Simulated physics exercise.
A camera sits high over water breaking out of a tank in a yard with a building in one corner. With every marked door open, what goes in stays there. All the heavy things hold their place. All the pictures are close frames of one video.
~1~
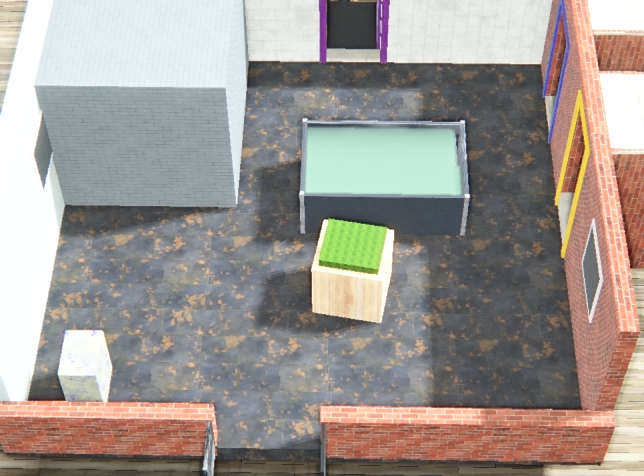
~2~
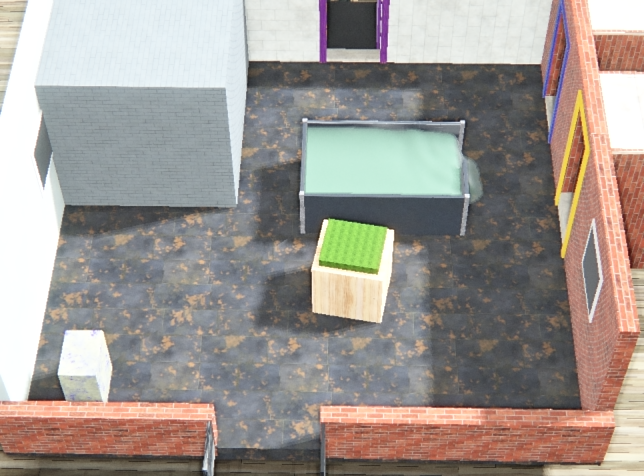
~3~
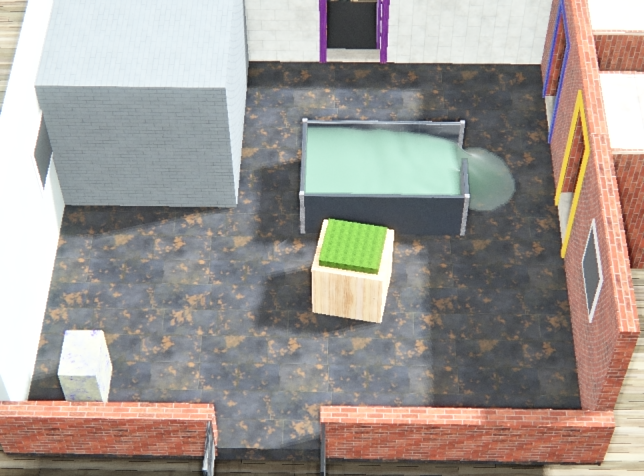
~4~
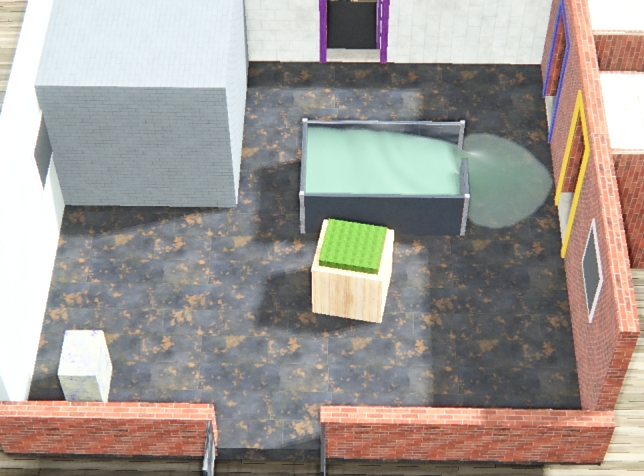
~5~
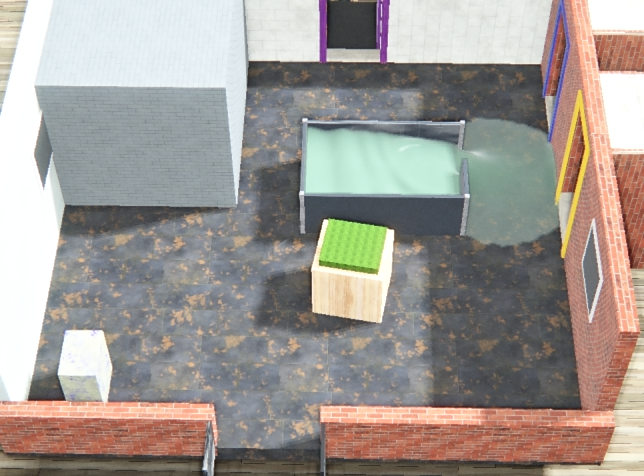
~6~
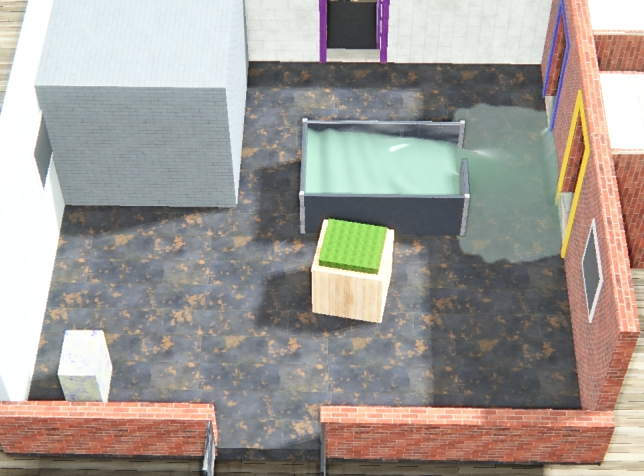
In a walled yard, water pours from the tank's right side and spreads across the ground.
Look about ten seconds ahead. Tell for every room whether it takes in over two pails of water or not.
Result: The blue door will go over two buckets; the yellow door will keep to two buckets; the purple door will keep to two buckets.
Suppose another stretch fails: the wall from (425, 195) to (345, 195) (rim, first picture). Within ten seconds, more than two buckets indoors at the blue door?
Blue: Falls short.
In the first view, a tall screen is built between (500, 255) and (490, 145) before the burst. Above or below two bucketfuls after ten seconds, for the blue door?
Result - the blue door remains within bounds.
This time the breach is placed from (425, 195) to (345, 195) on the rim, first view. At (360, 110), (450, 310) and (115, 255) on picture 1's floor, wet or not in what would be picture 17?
First unwetted, second soaked, third soaked.
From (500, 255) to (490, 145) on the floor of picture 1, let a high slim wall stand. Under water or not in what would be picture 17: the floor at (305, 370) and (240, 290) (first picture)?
First spot parched, second spot parched.
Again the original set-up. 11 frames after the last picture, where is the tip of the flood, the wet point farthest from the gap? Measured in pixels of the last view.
Look around (584, 438).
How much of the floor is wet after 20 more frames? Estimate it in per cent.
Estimate: Some 50 in a hundred.
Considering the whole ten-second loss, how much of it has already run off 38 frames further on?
Roughly 75 percent.
A moment on, water covers 15 % of the floor; the blue door over two buckets in, the yellow door wet at the sill, nothing in, the purple door not reached.
Next, water covers 25 % of the floor; the blue door far over two buckets in, the yellow door under two buckets in, the purple door not reached.
Then, water covers 50 % of the floor; the blue door far over two buckets in, the yellow door under two buckets in, the purple door wet at the sill, nothing in.
Later, water covers 75 % of the floor; the blue door far over two buckets in, the yellow door under two buckets in, the purple door wet at the sill, nothing in.
In the end, water covers 90 % of the floor; the blue door far over two buckets in, the yellow door under two buckets in, the purple door under two buckets in.
